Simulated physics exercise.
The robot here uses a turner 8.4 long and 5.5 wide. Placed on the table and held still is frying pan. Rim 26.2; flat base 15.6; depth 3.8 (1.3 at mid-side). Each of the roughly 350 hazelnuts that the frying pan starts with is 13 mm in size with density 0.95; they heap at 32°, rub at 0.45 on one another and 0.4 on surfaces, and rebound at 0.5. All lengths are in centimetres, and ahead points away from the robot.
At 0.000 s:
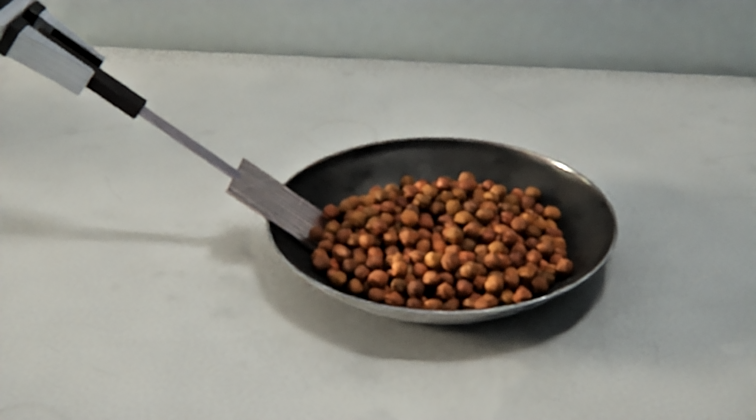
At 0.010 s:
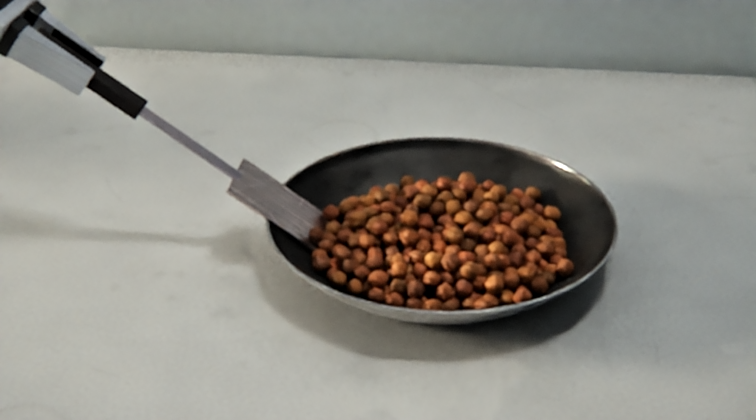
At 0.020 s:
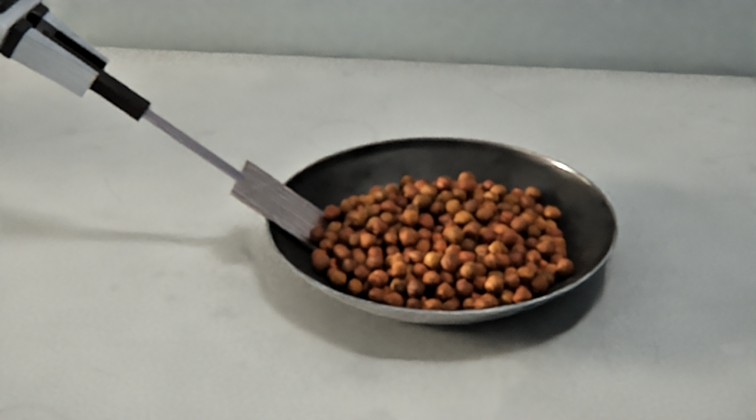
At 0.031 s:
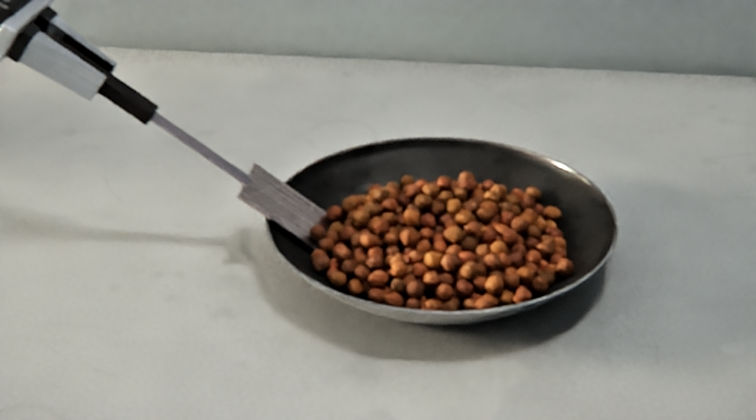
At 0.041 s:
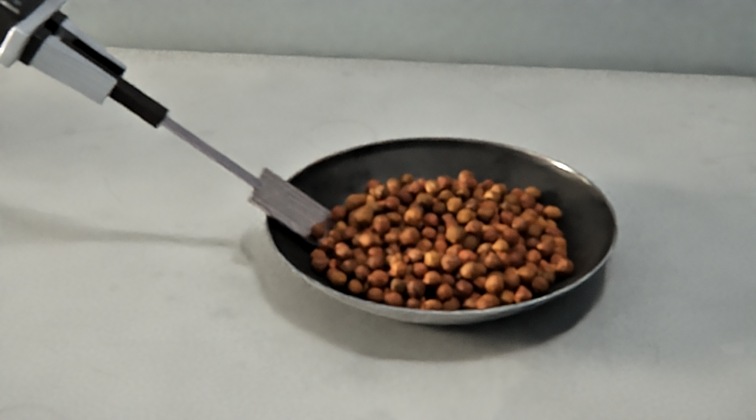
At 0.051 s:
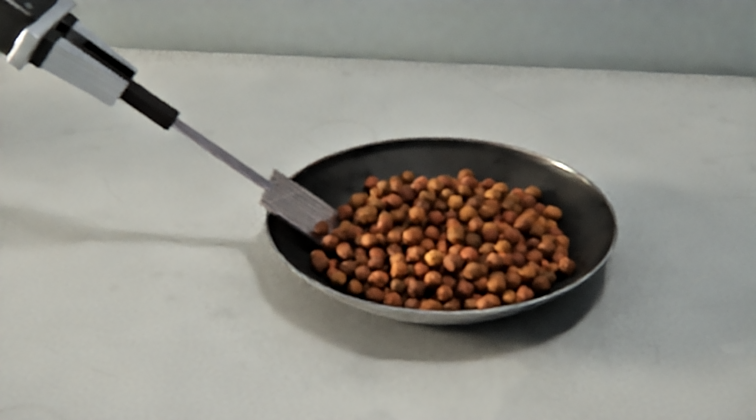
On a pale table, a robot arm slowly pushes a turner rightward into heaped brown balls in a pan.
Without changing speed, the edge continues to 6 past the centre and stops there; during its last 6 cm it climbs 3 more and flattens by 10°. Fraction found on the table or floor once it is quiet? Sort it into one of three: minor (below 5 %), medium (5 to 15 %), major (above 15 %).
Minor, below 5 %.
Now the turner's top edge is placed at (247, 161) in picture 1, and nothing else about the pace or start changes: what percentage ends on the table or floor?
Around 5 percent ends up on the table or floor.
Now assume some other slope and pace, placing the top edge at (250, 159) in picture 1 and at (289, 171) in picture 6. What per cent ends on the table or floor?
Roughly 10 %.
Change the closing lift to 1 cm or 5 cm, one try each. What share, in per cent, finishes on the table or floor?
I'd say close to 0 percent for the first and close to 10 percent for the second.
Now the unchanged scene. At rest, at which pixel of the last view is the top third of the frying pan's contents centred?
Close to pixel (541, 229).
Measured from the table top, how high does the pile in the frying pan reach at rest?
About 5.5 cm above the table.
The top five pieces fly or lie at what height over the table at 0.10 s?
Somewhere around 4 centimetres high.
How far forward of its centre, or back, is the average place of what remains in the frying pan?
I'd say close to 3.5 cm toward the front.
After 0.10 s, sloping 36°, highest piece 4 above the table; 352 in the frying pan.
After 0.16 s, sloping 32°, highest piece 6 above the table; 352 in the frying pan.
After 0.38 s, sloping 26°, highest piece 6 above the table; 346 in the frying pan, 6 on the table or floor.
After 1.43 s, sloping 26°, highest piece 5 above the table; 345 in the frying pan, 7 on the table or floor.
At rest, 345 in the frying pan, 7 on the table or floor. That is 2 % on the table or floor.
